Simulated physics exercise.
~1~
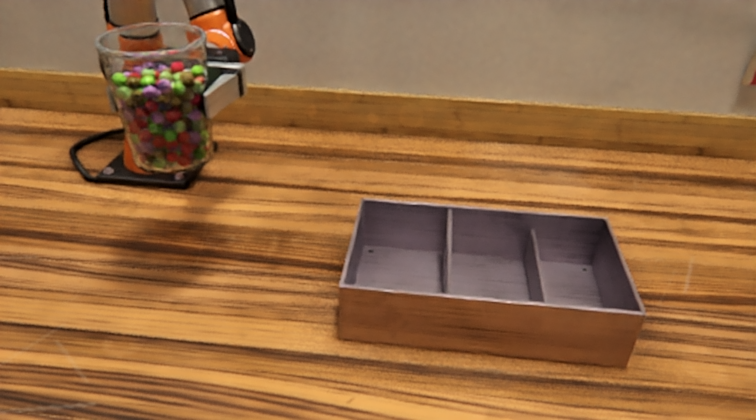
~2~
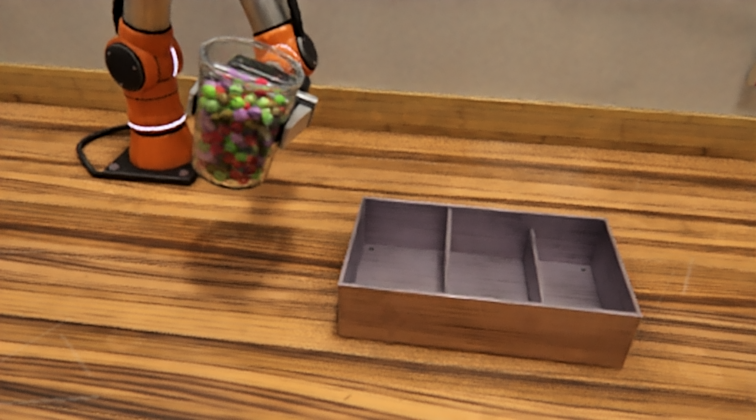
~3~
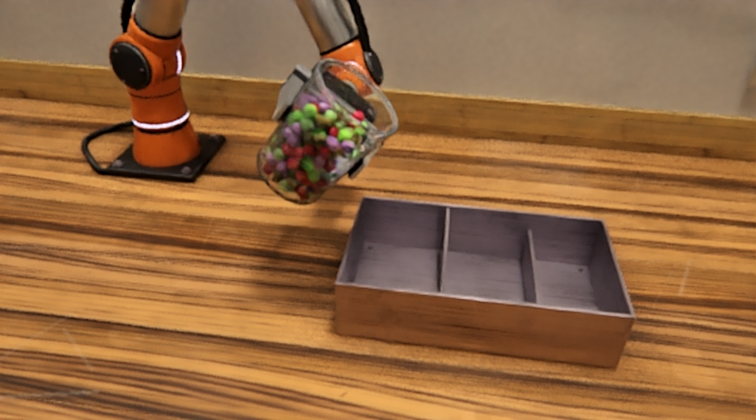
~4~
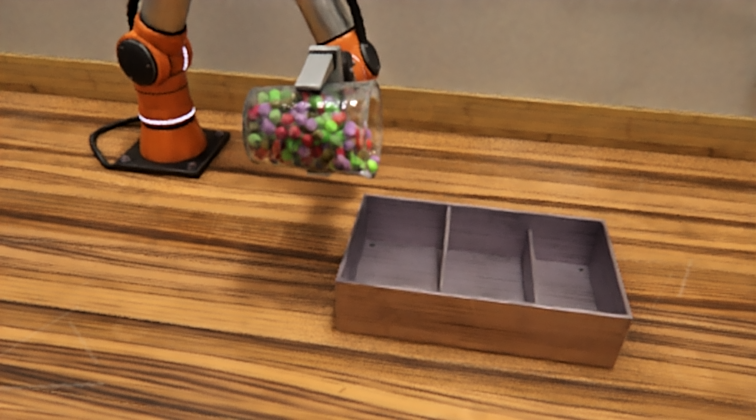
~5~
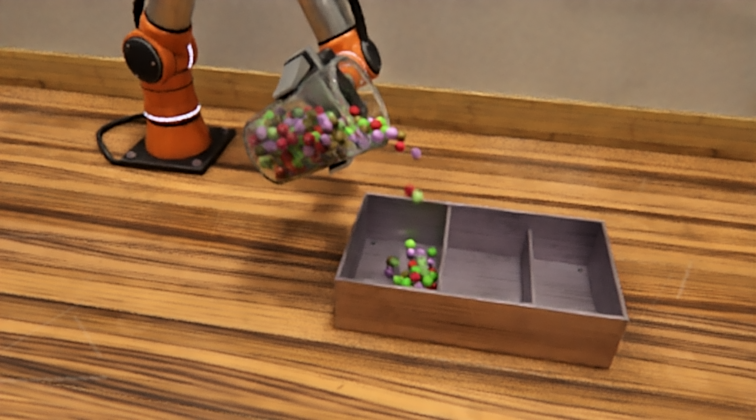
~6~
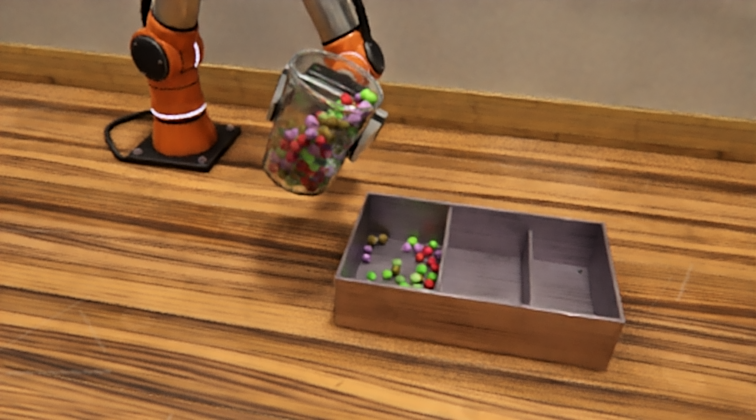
A robot arm tips a clear beaker, pours some colourful sweets into the box's left compartment, and tilts it back.
